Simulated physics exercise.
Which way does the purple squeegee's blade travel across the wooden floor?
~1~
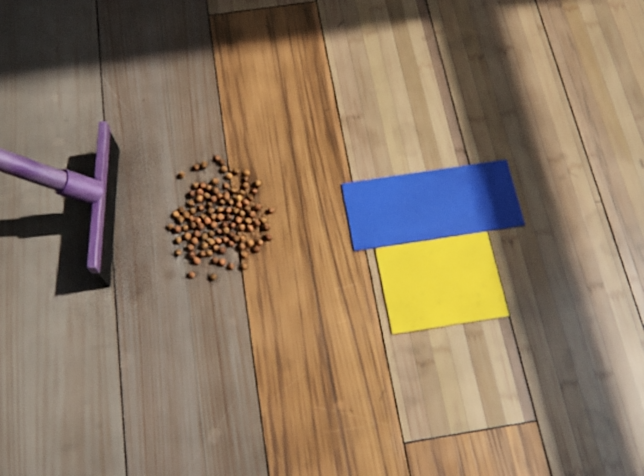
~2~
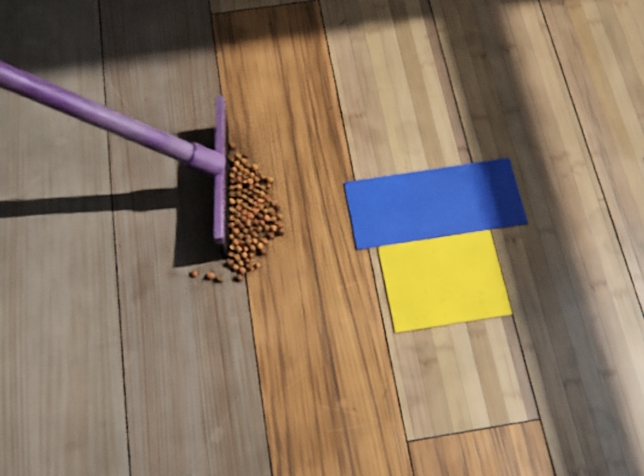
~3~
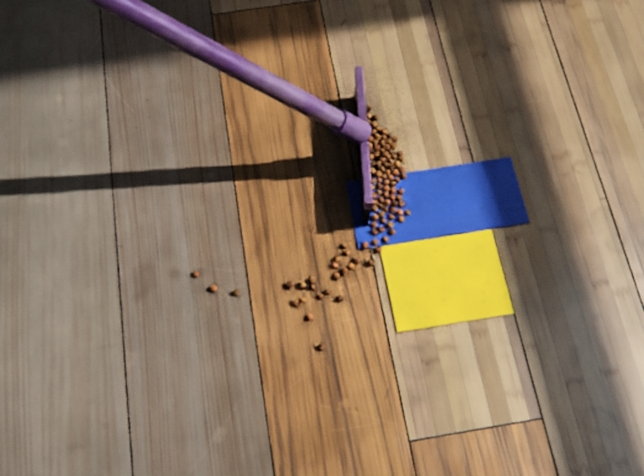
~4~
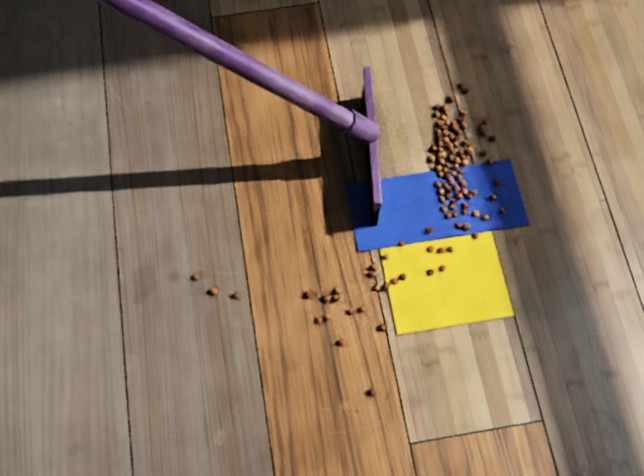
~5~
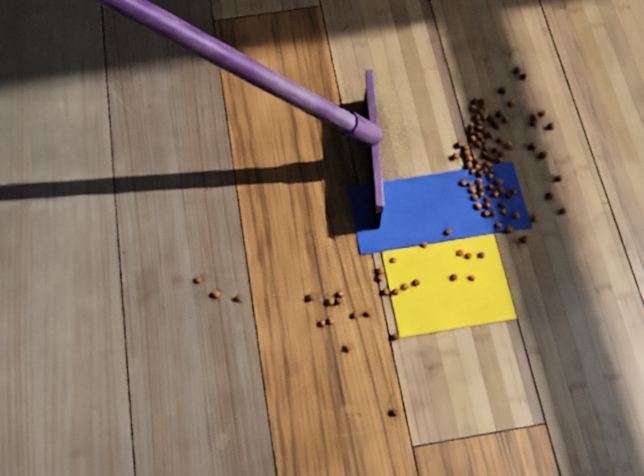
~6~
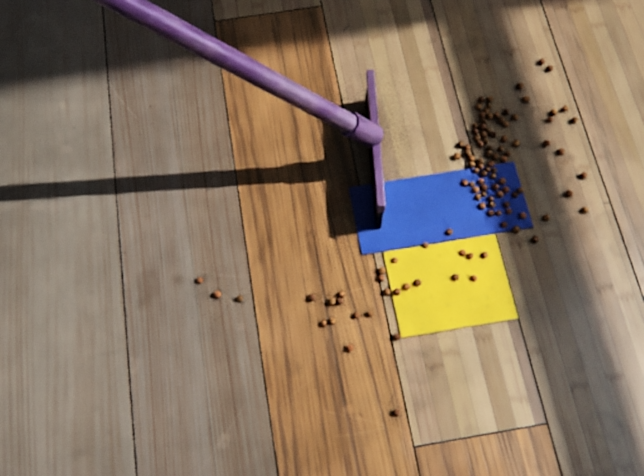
The blade travels to the right, pushing the brown balls ahead of it.
